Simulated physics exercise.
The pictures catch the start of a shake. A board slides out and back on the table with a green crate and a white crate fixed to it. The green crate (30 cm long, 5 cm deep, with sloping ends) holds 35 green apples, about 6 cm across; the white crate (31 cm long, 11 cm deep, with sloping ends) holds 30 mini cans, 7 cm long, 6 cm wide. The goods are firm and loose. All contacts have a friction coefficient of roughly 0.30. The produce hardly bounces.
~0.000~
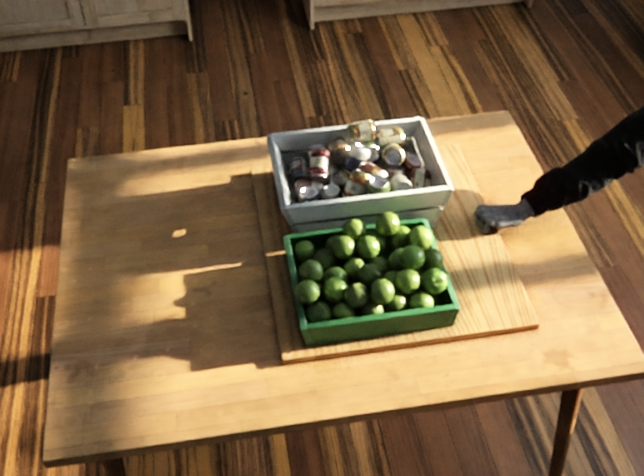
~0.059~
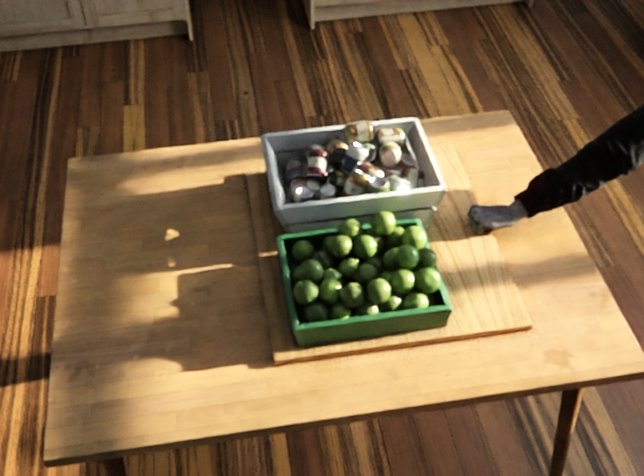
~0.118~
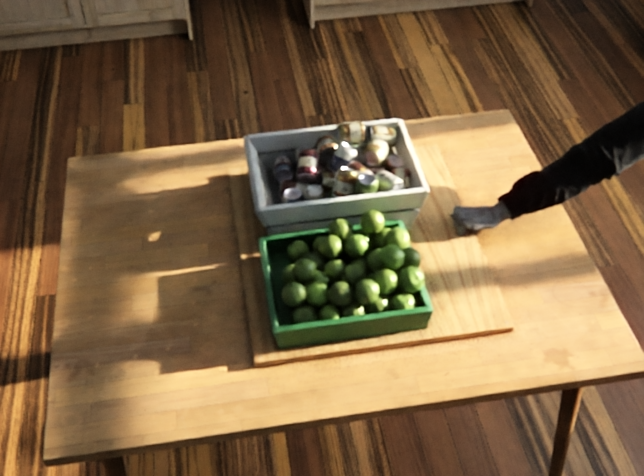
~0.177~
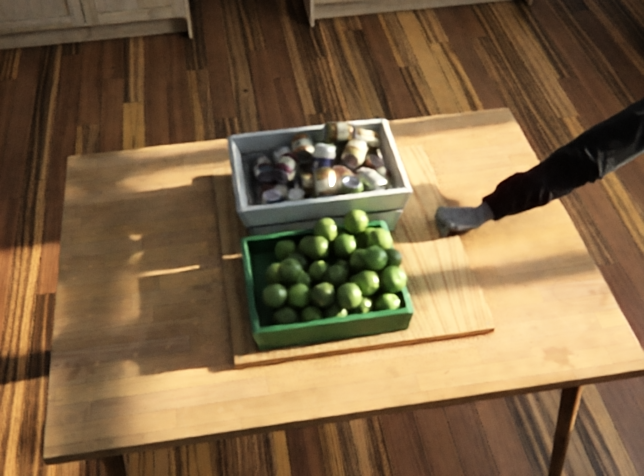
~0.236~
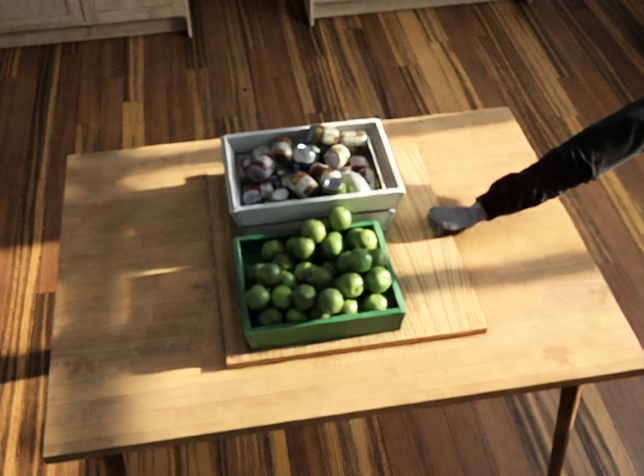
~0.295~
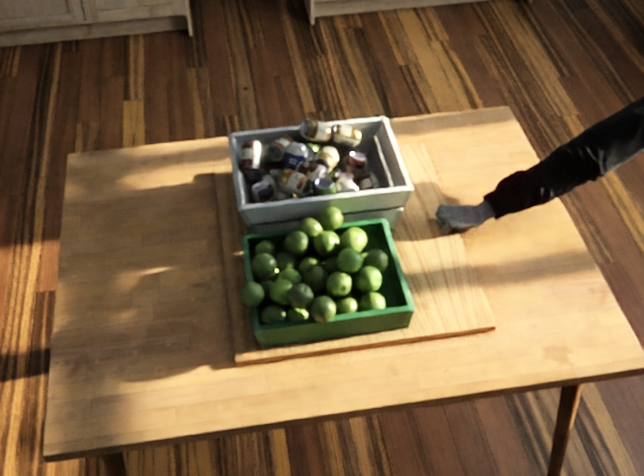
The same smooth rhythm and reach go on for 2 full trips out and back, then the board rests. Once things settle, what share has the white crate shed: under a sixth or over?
Out of the white crate go less than a sixth of the mini cans.
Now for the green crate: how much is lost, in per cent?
About: Green crate 25 per cent.
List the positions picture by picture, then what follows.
In the first picture (we follow the rim corner now nearest the camera), white crate at (286, 207); green crate at (307, 326); board 0 cm from its start; nothing out yet.
In the second picture, white crate at (279, 207); green crate at (299, 327); board 2 cm from its start.
In the third picture, white crate at (260, 209); green crate at (279, 329); board 6 cm from its start.
In the fourth picture, white crate at (242, 209); green crate at (259, 330); board 10 cm from its start.
In the fifth picture, white crate at (235, 209); green crate at (250, 330); board 12 cm from its start.
In the sixth picture, white crate at (243, 207); green crate at (260, 328); board 10 cm from its start; nothing out yet.
After 0.48 s, 4 of 35 out of the green crate and 0 of 30 out of the white crate.
After 0.71 s, 4 of 35 out of the green crate and 0 of 30 out of the white crate.
After 1.03 s, 6 of 35 out of the green crate and 0 of 30 out of the white crate.
Final count (at 1.44 s), 8 of 35 out of the green crate and 0 of 30 out of the white crate. Asked share, 0 of 30, 0 per cent.
